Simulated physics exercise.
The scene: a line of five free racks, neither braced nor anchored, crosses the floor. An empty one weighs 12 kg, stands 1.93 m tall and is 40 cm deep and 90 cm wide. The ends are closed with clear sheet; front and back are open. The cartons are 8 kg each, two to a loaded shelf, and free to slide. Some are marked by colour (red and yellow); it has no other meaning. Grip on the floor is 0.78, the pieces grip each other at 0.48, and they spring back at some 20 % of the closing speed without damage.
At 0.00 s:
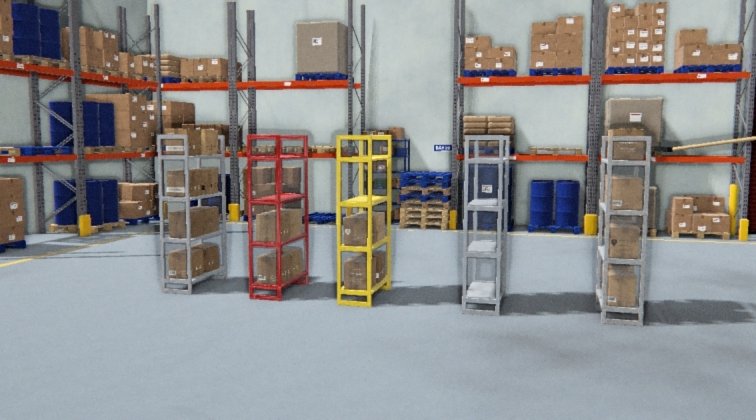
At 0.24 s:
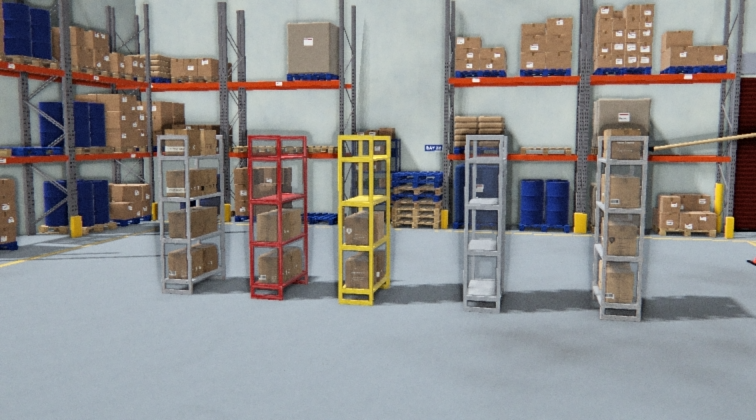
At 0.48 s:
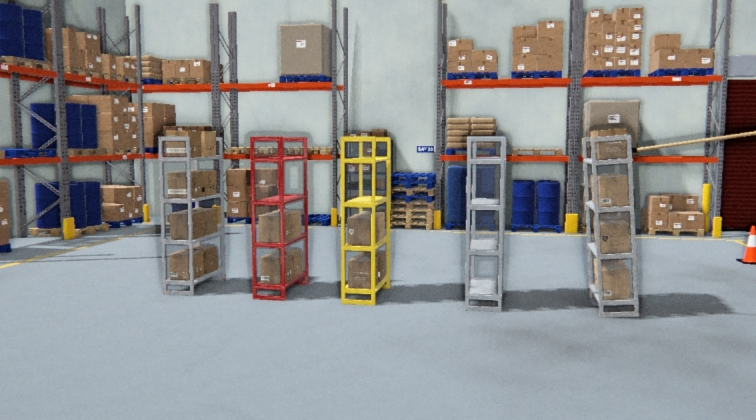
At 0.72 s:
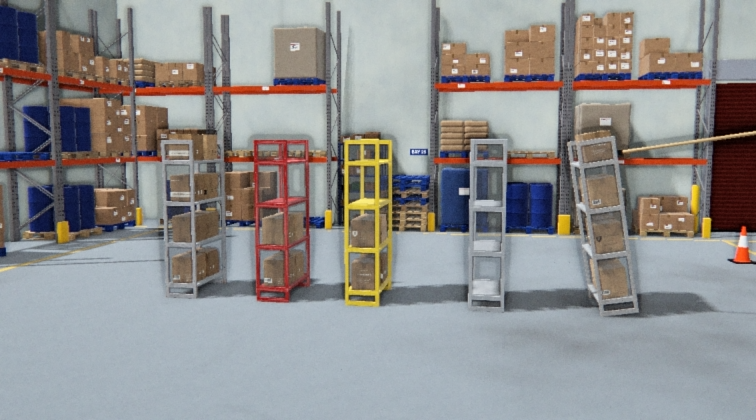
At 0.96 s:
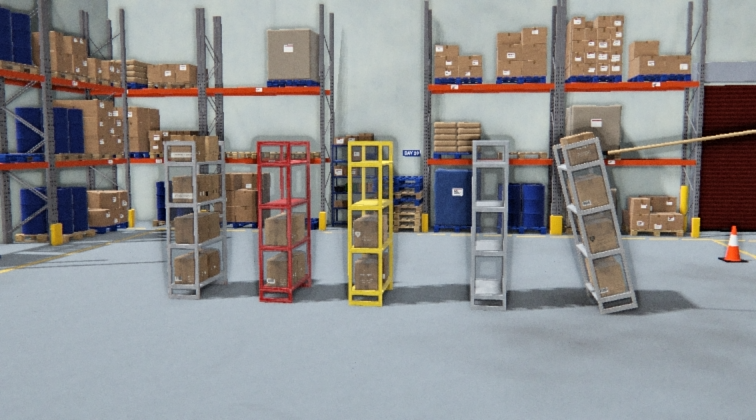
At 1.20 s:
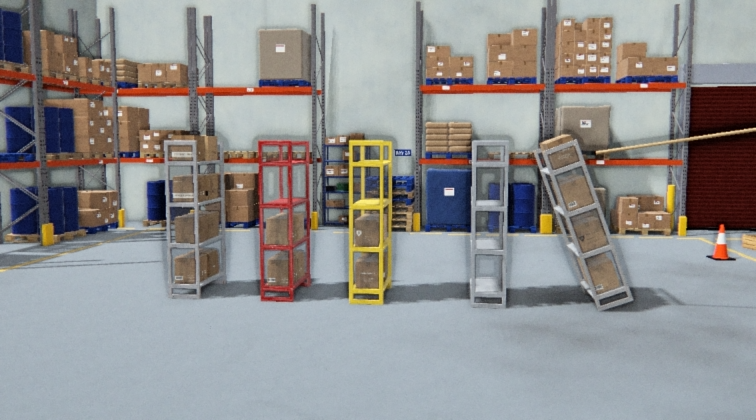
In a warehouse, five narrow shelving racks stand in a spaced row, gray at both ends with a red and a yellow one among them. A long pole reaches in from the right and pushes the carton-loaded rightmost rack, which tilts steadily leftward while the other four stay put.
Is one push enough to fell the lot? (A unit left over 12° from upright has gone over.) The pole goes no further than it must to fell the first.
Outcome: No, some stay up.
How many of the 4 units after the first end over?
It comes to 3.
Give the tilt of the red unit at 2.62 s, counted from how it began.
Some 5°.
Around 1.78 s, 6 cartons spilt or dropped; 1 of the 4 other units over.
Around 2.62 s, 8 cartons spilt or dropped; 2 of the 4 other units over; yellow unit tipped 24°; red unit tipped 3°.
Finally (4.8 s), 16 cartons spilt or dropped; 3 of the 4 other units over; yellow unit tipped 41°; red unit tipped 23°. One left standing. Seen by the last camera, middles, yellow unit near (317, 227), red unit near (255, 218).
